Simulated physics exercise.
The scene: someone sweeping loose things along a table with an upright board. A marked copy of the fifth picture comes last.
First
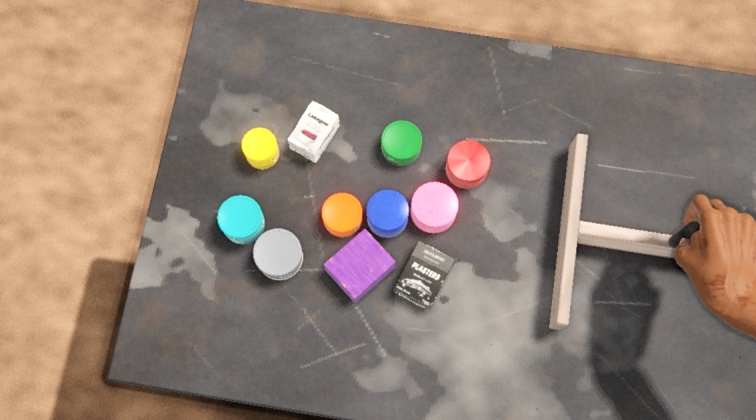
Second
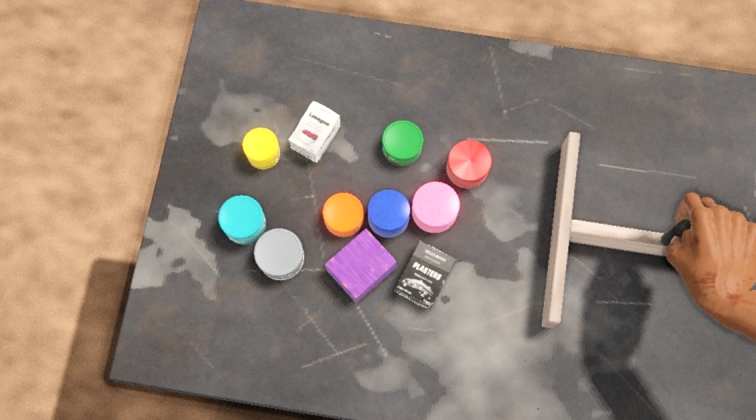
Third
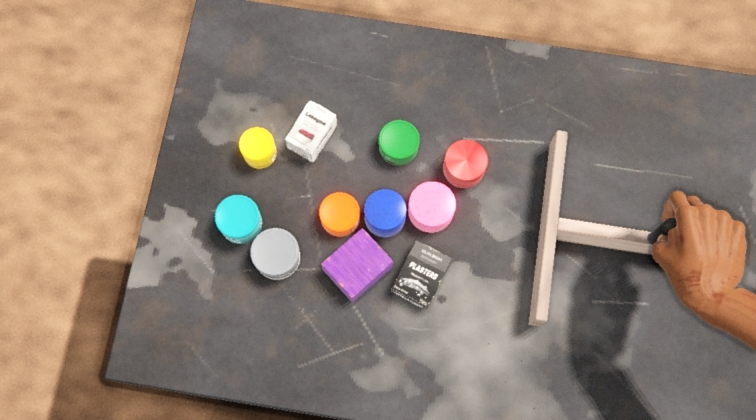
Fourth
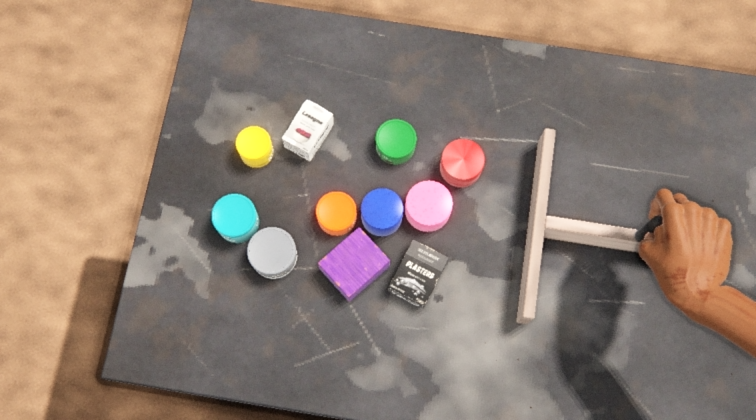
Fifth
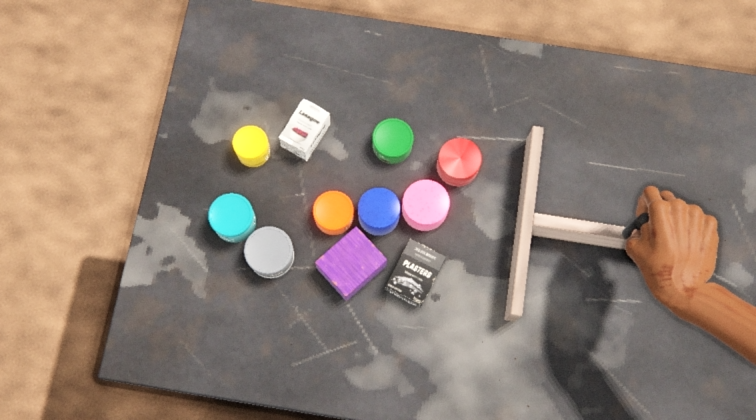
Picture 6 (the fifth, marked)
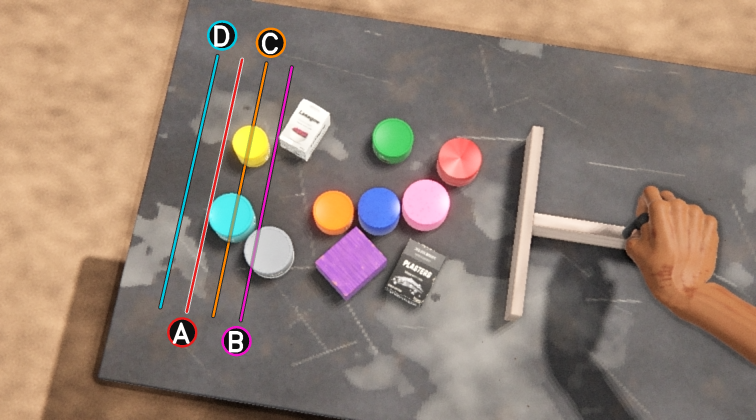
On a dark, scuffed tabletop above sandy ground, seen from overhead, a loose group of small things sits left of centre. Yellow, cyan, grey, orange, blue, pink, green and red round containers lie among a white box, a purple block and a black box, with a pale upright board to their right. A hand gripping the board's handle slides it slowly leftward toward the group, which stays in place while the view shifts very slightly.
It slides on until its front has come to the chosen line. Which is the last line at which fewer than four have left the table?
Up to line A.
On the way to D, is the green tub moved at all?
Yes.
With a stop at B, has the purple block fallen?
No.
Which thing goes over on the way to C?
The grey tin.
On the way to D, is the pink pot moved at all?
Yes.
On the marked copy, A at (216, 181); B at (267, 189); C at (241, 185); D at (190, 177).
Taking A. A third of the way, board (414, 200); green tub (363, 130); purple block (322, 264).
Two thirds of the way, board (302, 183); grey tin (172, 259); turquoise tub (182, 214).
When it is over, board (214, 169); grey tin over the edge; turquoise tub over the edge; two fallen.
As for the rest, B is within the limit but short; C is within the limit but short; D drops six.
